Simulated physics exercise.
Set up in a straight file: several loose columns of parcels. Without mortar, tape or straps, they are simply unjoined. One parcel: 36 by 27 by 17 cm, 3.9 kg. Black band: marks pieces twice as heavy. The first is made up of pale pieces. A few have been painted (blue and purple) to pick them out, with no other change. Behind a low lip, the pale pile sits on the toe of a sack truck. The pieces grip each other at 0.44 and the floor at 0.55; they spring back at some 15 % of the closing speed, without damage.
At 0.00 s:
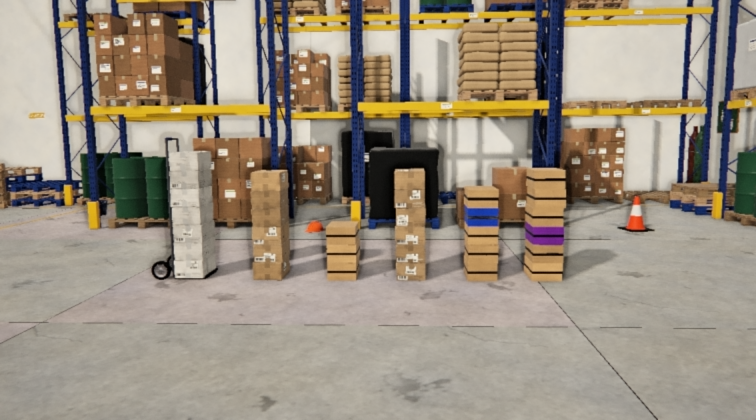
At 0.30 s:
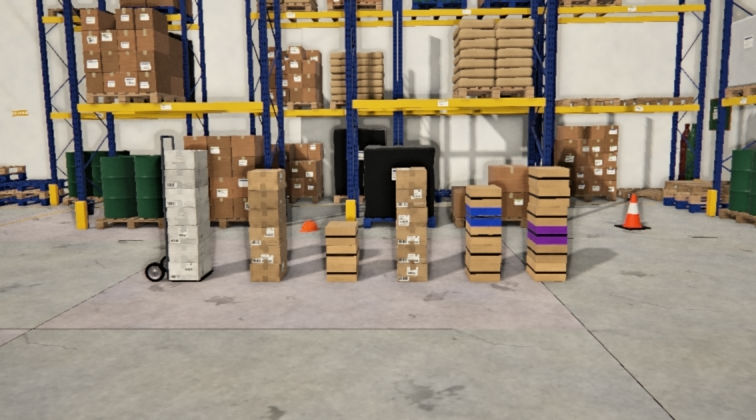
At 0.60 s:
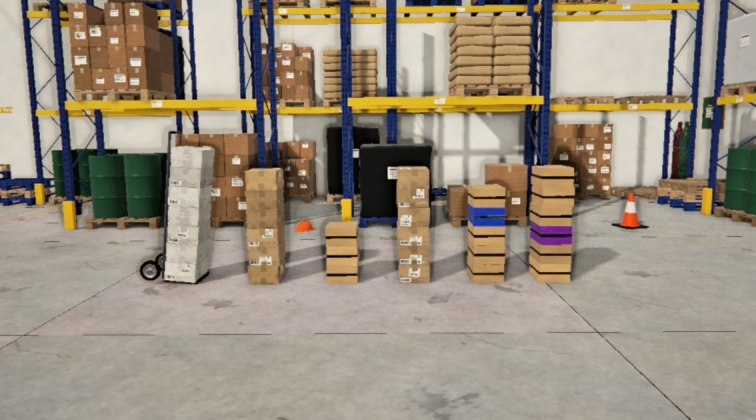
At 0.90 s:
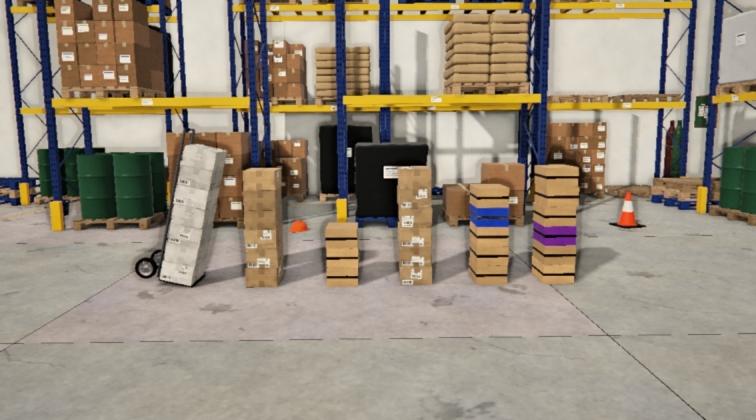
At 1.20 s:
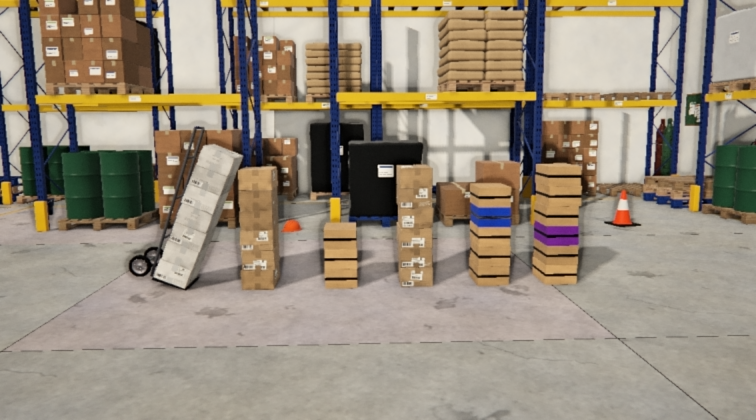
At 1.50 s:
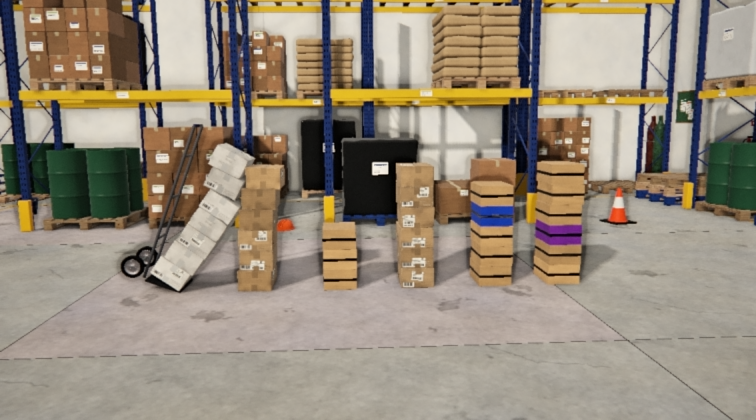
Warehouse floor with a row of box stacks, a hand truck tilting right and its pale stack leaning over the neighbouring brown column.
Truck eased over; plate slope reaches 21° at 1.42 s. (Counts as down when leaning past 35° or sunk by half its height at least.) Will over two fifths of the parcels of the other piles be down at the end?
No.
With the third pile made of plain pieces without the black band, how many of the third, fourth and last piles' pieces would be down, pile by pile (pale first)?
Count down, pile by pile - third 0, fourth 0, last 0.
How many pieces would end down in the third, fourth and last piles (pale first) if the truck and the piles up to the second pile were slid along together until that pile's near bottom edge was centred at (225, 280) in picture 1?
In that case third pile 2, fourth pile 0, last pile 0.
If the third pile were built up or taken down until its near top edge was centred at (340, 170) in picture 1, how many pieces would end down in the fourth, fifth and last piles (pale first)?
Result: Fourth pile 6, fifth pile 5, last pile 6.
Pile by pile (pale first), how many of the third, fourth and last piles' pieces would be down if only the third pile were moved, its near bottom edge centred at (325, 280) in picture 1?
The third pile ends with 0 down, the fourth with 0, the last with 0.
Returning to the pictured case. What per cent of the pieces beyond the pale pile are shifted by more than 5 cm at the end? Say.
The answer is 30 percent.
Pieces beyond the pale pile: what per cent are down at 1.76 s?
0 per cent.
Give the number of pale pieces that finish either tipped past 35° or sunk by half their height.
Count: 7.
After 1.76 s, 7 of the pale pile down; none of the 26 other parcels down, 6 disturbed.
After 2.02 s, 7 of the pale pile down; 1 of the 26 other parcels down.
After 2.30 s, 7 of the pale pile down; 6 of the 26 other parcels down.
In the end (3.1 s), 7 of the pale pile down; 6 of the 26 other parcels down; blue parcel unmoved; purple parcel unmoved. That is 23 per cent. From the last view, middles, blue parcel near (491, 213), purple parcel near (558, 231).
